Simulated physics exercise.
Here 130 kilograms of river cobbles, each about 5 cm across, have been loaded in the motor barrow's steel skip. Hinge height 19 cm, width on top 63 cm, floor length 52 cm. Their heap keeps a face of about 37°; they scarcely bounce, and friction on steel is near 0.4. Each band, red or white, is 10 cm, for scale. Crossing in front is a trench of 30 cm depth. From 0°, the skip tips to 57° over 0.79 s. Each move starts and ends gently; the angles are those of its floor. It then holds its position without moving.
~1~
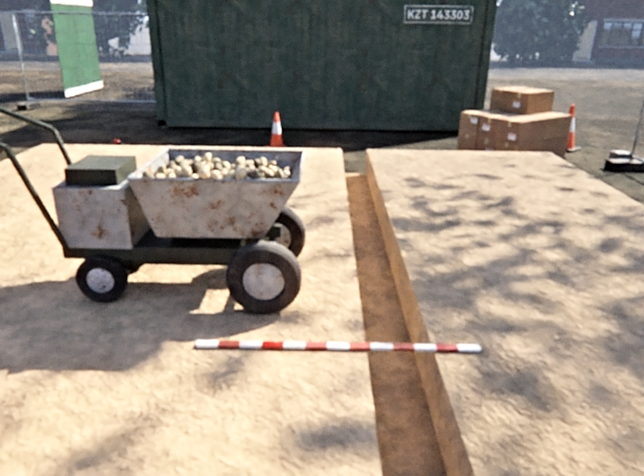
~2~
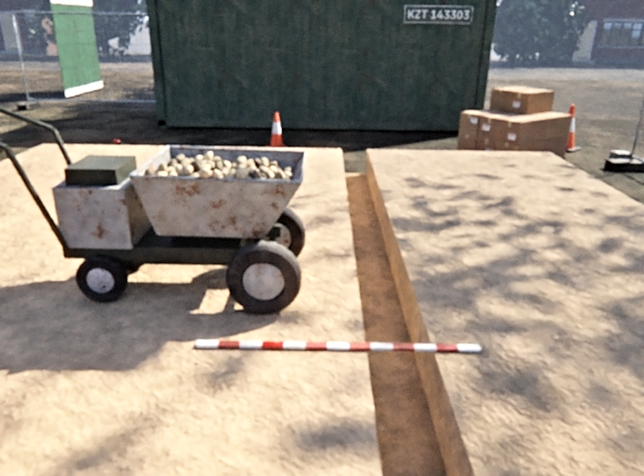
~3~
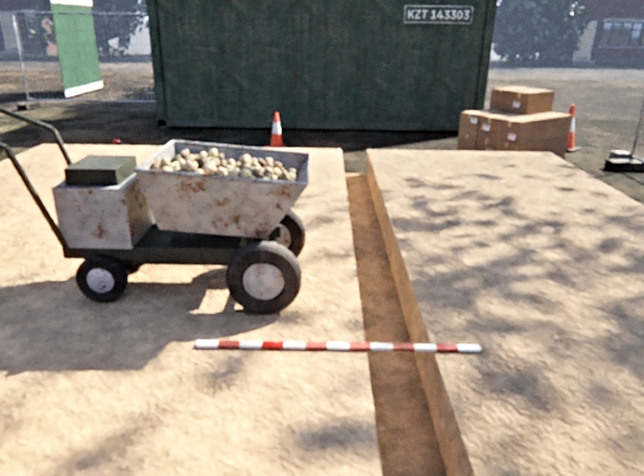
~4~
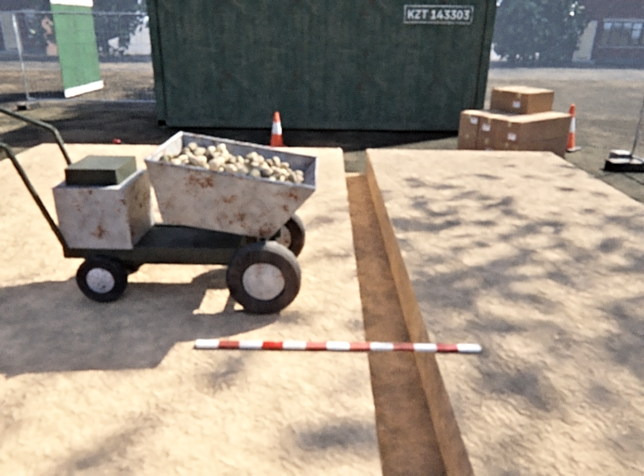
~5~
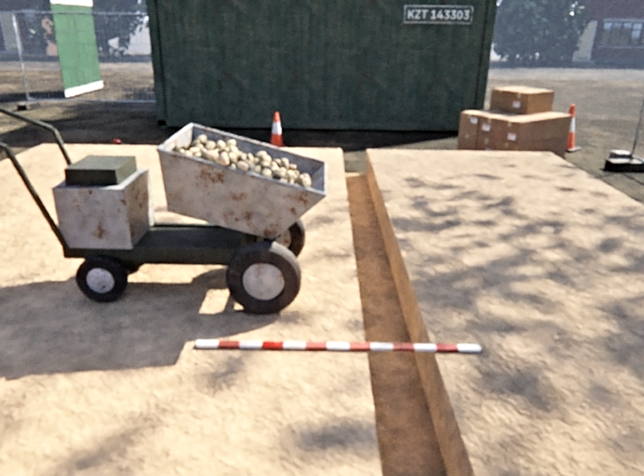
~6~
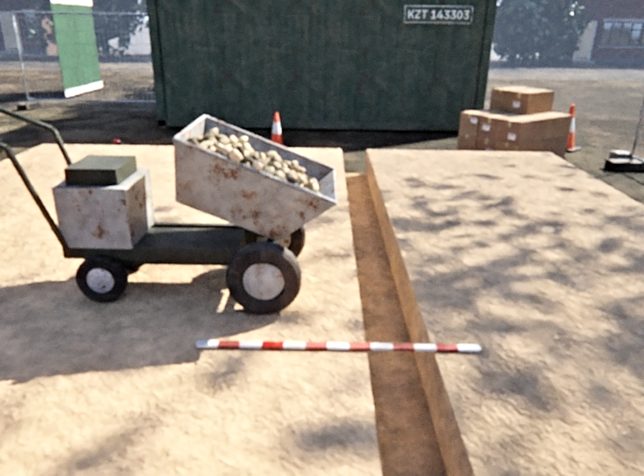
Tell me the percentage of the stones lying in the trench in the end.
Close to 32 %.
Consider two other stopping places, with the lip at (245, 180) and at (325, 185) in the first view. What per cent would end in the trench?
Roughly 30 percent for the first, and 20 percent for the second.
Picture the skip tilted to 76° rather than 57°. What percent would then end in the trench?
Roughly 75 per cent would end in the trench.
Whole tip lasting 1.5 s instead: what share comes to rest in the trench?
That works out at about 35 in a hundred.
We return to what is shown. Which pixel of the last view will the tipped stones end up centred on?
Their middle lands near (395, 325).
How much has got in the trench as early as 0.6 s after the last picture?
Close to 5 per cent at that time.
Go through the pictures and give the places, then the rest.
Lip at (299, 182), floor tilted 0°, highest stones at (209, 165), in the first frame.
The skip is at 1°, its lip at (301, 183); the top of the load is at (210, 164), in the second frame.
The skip is at 4°, its lip at (307, 185); the top of the load is at (204, 159), in the third frame.
Lip at (316, 189), floor tilted 9°, highest stones at (199, 153), in the fourth frame.
Lip at (326, 195), floor tilted 15°, highest stones at (206, 146), in the fifth frame.
The skip is at 22°, its lip at (337, 203); the top of the load is at (208, 139), in the sixth frame.
Then, 0.3 s after the last picture the floor is at 48°, 100 % in the skip; the foremost stones are at (347, 223).
Then, 0.6 s after the last picture the floor is at 57°, 93 % in the skip, 7 % in the trench; the foremost stones are at (412, 279).
Then, 0.9 s after the last picture the floor is at 57°, 68 % in the skip, 21 % in the trench, 11 % past the trench; the foremost stones are at (483, 282).
Then, 2.9 s after the last picture the floor is at 57°, 56 % in the skip, 32 % in the trench, 11 % past the trench; the foremost stones are at (530, 265).
